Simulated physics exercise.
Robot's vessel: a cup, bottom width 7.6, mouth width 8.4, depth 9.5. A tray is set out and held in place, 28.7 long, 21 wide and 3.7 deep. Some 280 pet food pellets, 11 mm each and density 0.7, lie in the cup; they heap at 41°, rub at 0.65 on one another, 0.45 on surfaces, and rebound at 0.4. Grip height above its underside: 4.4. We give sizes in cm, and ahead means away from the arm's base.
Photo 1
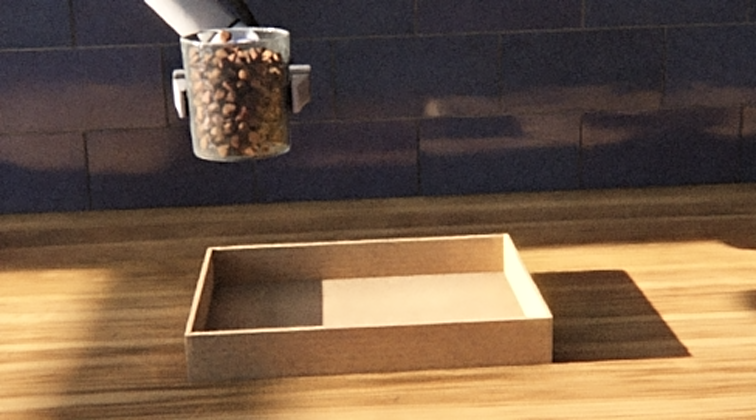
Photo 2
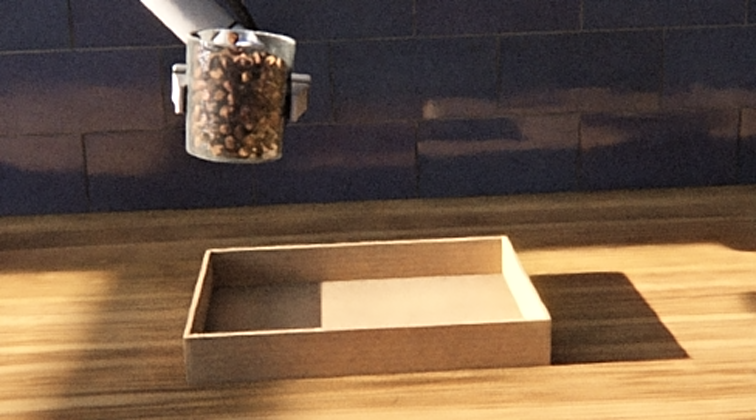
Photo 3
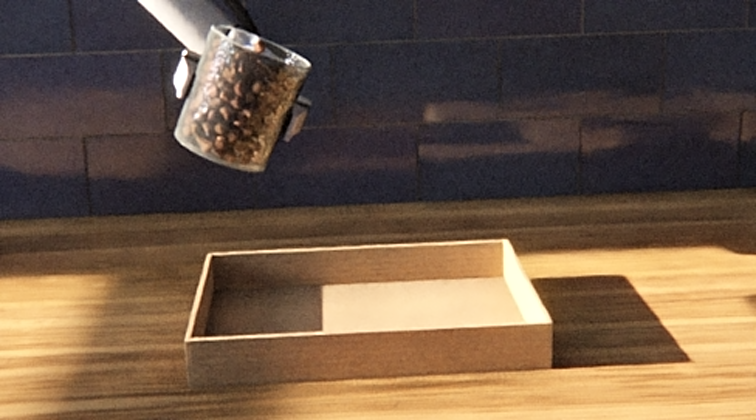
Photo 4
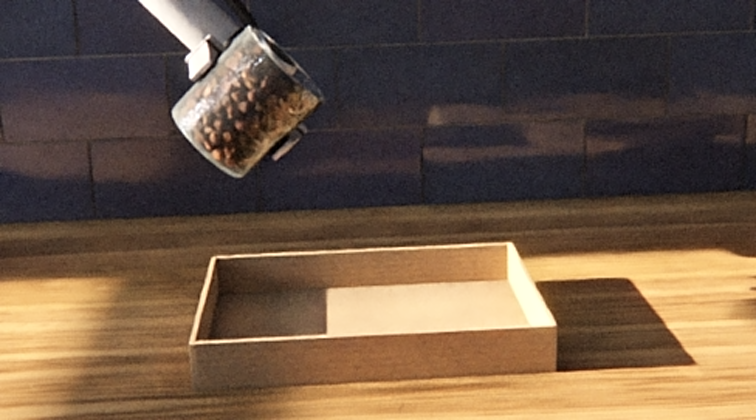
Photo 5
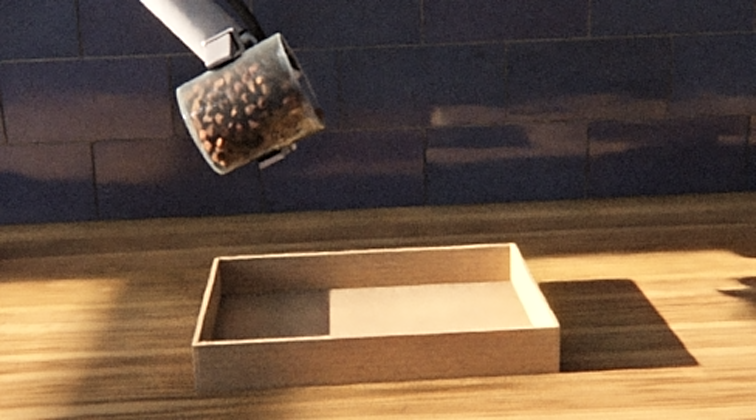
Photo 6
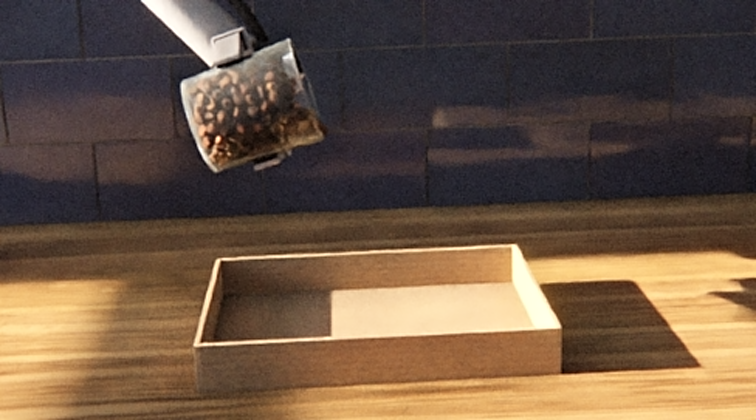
A clear cup full of brown pellets, held by a robot arm above an empty wooden tray, started upright and tilted steadily to the right until it was lying nearly on its side.
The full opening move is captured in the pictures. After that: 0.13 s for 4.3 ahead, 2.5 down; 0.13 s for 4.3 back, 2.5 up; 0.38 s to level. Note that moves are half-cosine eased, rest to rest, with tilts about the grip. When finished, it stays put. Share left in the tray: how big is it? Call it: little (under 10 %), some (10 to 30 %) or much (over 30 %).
Some - 10 to 30 %.
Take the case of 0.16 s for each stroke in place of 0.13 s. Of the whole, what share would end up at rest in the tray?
Around 10 percent.
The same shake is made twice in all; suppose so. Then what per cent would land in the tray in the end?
It would come to around 20 %.
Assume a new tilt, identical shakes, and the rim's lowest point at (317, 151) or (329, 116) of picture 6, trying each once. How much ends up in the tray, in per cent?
The first try gives around 35 percent and the second around 5 percent.
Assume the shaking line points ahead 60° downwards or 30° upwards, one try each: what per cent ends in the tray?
Try one gives about 5 in a hundred, try two about 45 in a hundred.
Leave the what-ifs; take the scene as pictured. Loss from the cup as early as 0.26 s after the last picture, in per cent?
By then near 10 % is out.
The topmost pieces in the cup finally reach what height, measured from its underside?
About 9.5 cm.
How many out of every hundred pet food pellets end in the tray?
About 15 %.
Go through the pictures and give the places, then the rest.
In the first picture, the cup middle at (239, 95), level; upper third of the load around (238, 72), from x 195 to 280, top at y 35; 283 in the cup.
In the second picture, the cup middle at (238, 97), tilted 7° forward; upper third of the load around (234, 74), from x 195 to 280, top at y 40.
In the third picture, the cup middle at (241, 101), tilted 25° forward; upper third of the load around (239, 79), from x 190 to 290, top at y 45.
In the fourth picture, the cup middle at (246, 105), tilted 48° forward; upper third of the load around (243, 84), from x 190 to 305, top at y 55.
In the fifth picture, the cup middle at (250, 107), tilted 66° forward; upper third of the load around (247, 88), from x 190 to 320, top at y 60.
In the sixth picture, the cup middle at (252, 109), tilted 73° forward; upper third of the load around (244, 89), from x 195 to 320, top at y 65; 283 in the cup.
Then, 0.26 s on, tilted 73° forward, highest piece 23 above the table; 258 in the cup, 2 in the tray, 23 in flight or on a rim.
Then, 0.51 s on, tilted 19° forward, highest piece 25 above the table; 241 in the cup, 39 in the tray, 3 in flight or on a rim.
Then, 0.84 s on, level, highest piece 26 above the table; 241 in the cup, 42 in the tray.
Then, 1.89 s on, level, highest piece 26 above the table; 241 in the cup, 42 in the tray.
In the end, 241 in the cup, 42 in the tray. That is 15 % in the tray.
